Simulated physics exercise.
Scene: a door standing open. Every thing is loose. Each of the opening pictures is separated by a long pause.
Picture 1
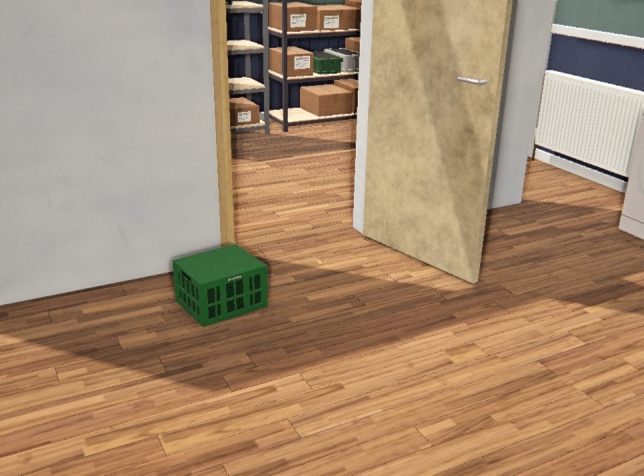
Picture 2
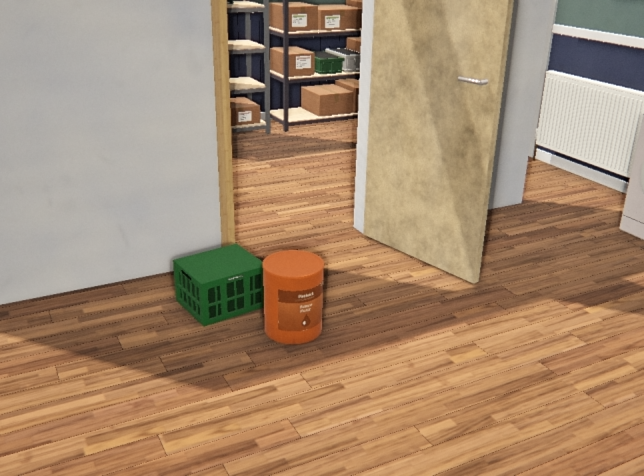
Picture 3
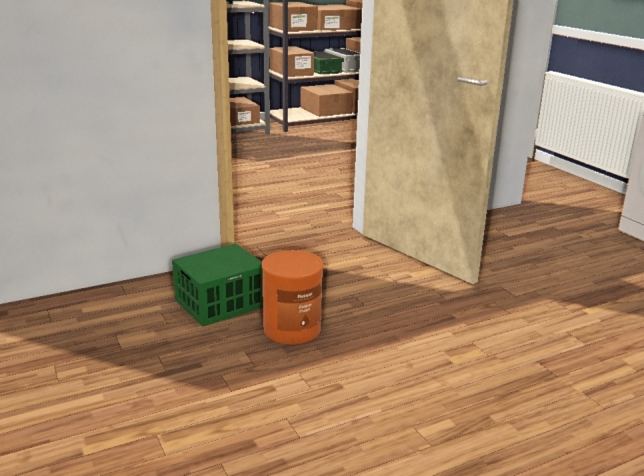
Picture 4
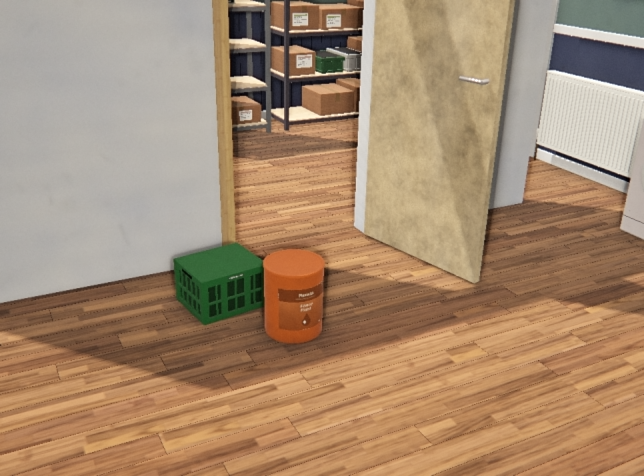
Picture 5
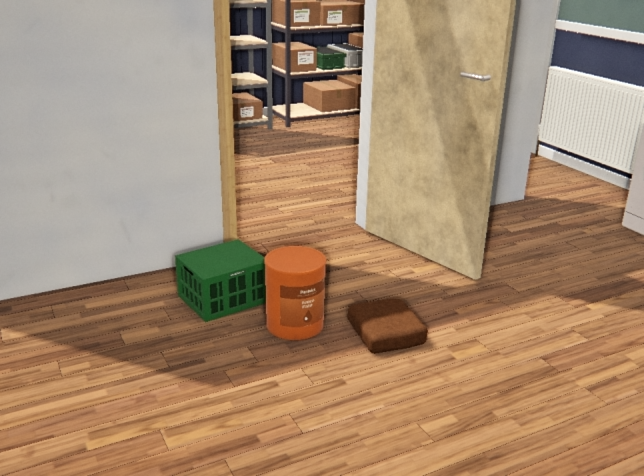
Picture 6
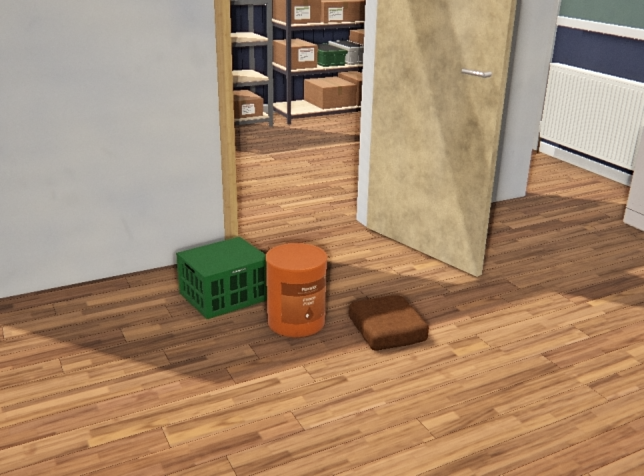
A green crate sat on the wooden floor near a wide-open door that stayed still, then an orange pail appeared to its right, and later a brown cushion appeared to the right of the pail.
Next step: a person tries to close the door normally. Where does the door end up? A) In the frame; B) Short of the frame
A, in the frame.
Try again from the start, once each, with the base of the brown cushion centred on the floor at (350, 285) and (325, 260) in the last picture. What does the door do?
Door, in order of tries: Obstructed, fully closed.
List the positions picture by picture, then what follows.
The first picture shows door wide open and still; green crate (220, 284).
The second picture shows door wide open and still; green crate (221, 283); orange pail (293, 297).
The third picture shows door wide open and still; green crate (220, 283); orange pail (292, 297).
The fourth picture shows door wide open and still; green crate (221, 282); orange pail (294, 296).
The fifth picture shows door wide open and still; green crate (223, 279); orange pail (295, 293).
The sixth picture shows door wide open and still; brown cushion (388, 321); green crate (224, 276).
Then, 0.70 s later than the last frame, door 84° open.
Then, 1.30 s later than the last frame, door 49° open.
Then, 1.80 s later than the last frame, door 18° open.
When it is over, door 0° open; all 3 as before. End places, in pixels of the last picture, brown cushion near (388, 321).
